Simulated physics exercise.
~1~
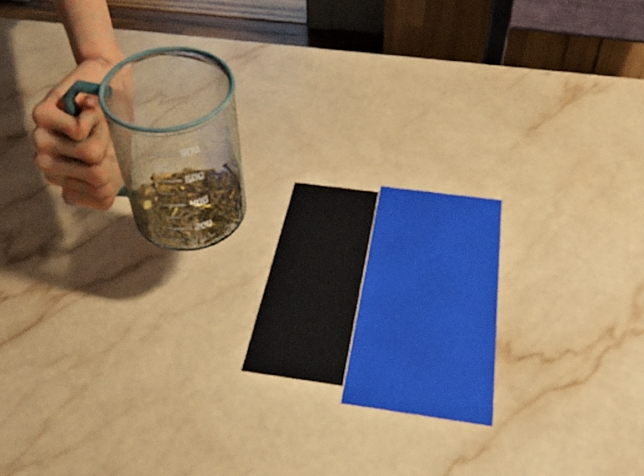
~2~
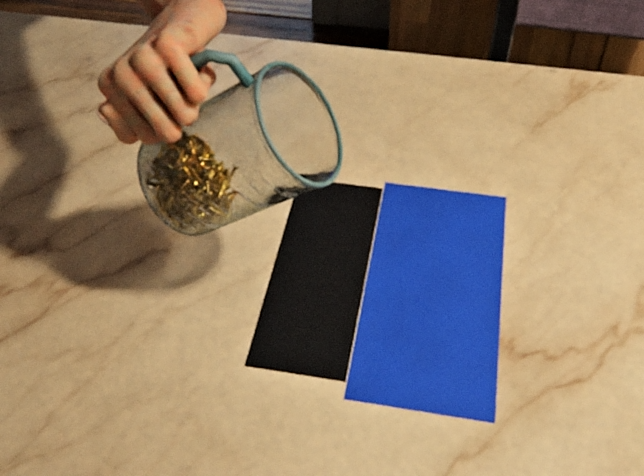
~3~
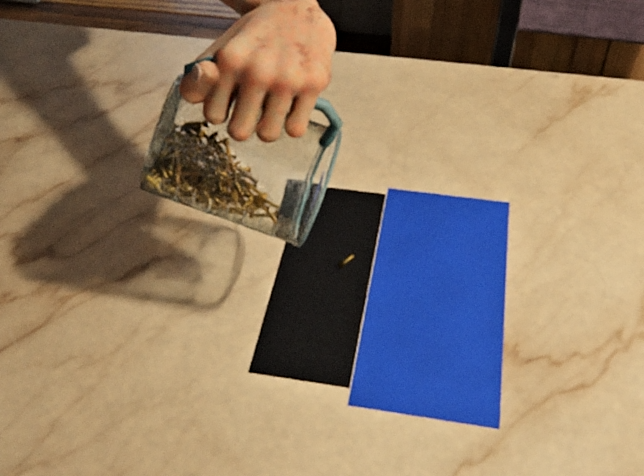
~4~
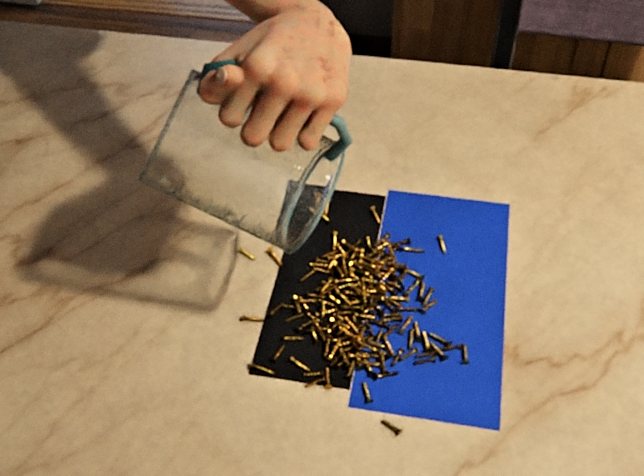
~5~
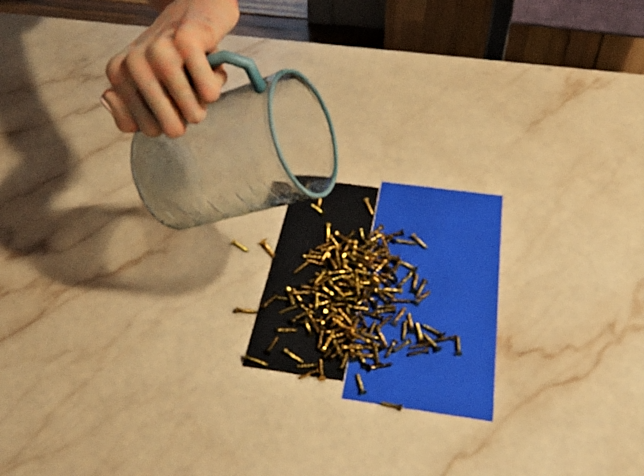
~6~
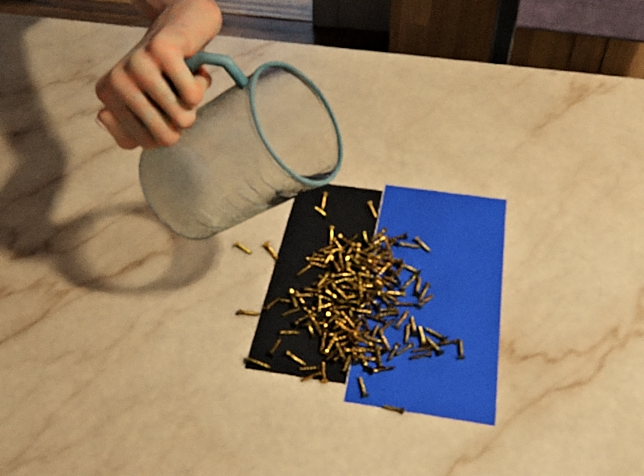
On a pale, brown-veined marble tabletop seen from above at an angle, a black mat lies beside a wider blue one on its right. At the left, a hand holds a clear jug with a teal rim and handle, partly filled with small brass-coloured screws. The hand lifts the jug toward the mats and tips it to the right, and a first screw drops over the black mat. The rest tumble out into a loose heap across both mats, a few landing on the bare table. The hand then turns the emptied jug partway back and holds it tilted above the table, while the scattered screws lie still.
